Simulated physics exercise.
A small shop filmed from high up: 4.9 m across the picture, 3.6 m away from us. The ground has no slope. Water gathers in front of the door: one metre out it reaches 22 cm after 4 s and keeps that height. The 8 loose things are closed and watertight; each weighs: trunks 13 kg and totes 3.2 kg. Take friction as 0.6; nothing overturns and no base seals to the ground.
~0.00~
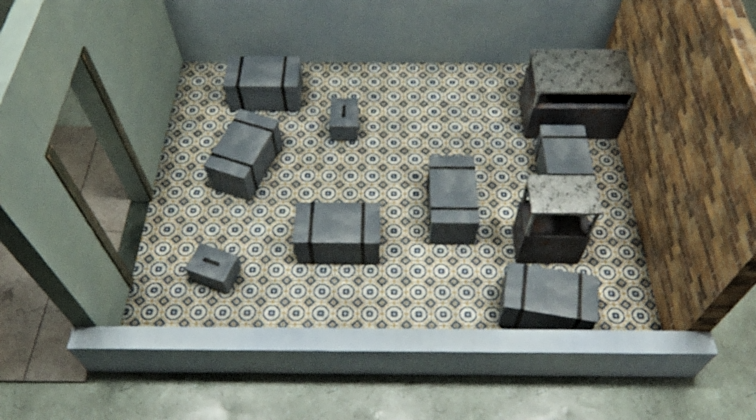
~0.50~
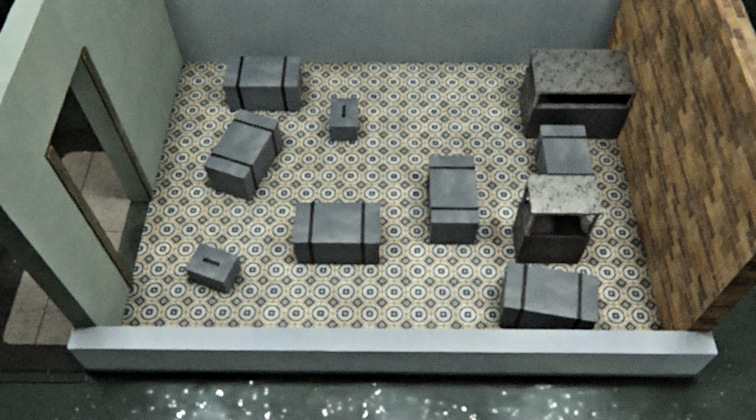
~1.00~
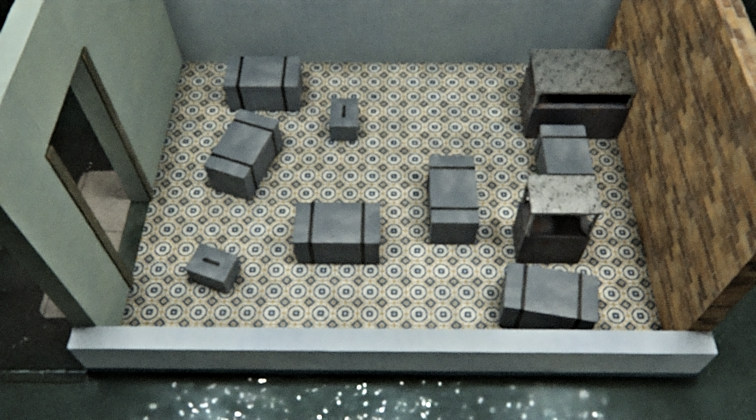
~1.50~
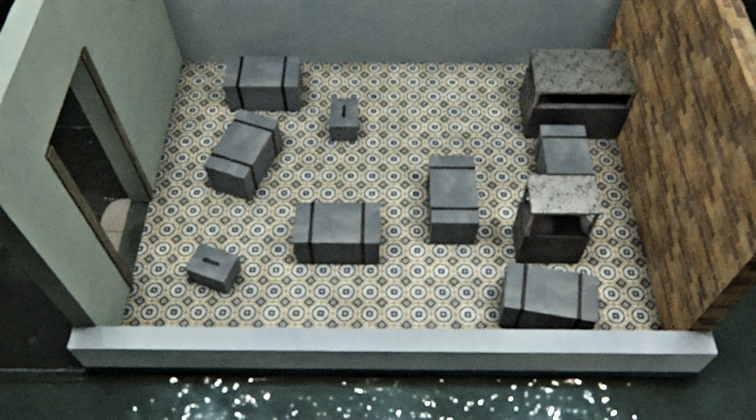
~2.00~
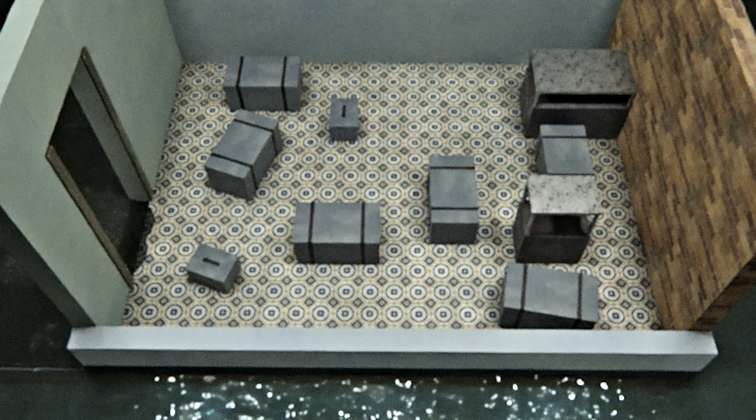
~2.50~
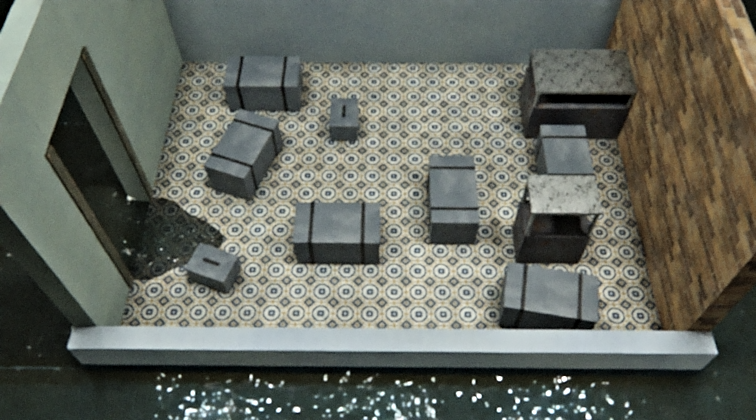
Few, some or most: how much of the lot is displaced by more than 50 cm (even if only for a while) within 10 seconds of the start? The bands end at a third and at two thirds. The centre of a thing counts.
Share: At least two thirds.
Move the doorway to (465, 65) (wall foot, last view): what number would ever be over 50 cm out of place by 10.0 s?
In that case 3 of them.
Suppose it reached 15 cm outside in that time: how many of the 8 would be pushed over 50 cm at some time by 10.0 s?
In that case 2 of them.
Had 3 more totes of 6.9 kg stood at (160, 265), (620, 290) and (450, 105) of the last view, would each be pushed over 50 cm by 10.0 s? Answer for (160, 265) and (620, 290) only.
In turn: More, over.
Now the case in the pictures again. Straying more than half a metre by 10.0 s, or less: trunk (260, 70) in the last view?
Answer: Under.
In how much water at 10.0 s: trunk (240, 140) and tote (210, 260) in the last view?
About 7 and 10 cm.
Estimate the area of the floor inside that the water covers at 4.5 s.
Some 6.0 m2.
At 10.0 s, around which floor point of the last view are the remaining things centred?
Around (491, 177).
After 3.5 s 0 of 8 are over 50 cm from their spots; 0 afloat.
After 4.5 s 1 of 8 are over 50 cm from their spots; 1 afloat.
After 7.0 s 4 of 8 are over 50 cm from their spots; 3 afloat.
After 10.0 s 6 of 8 are over 50 cm from their spots, and 6 have been at some point; 7 afloat.
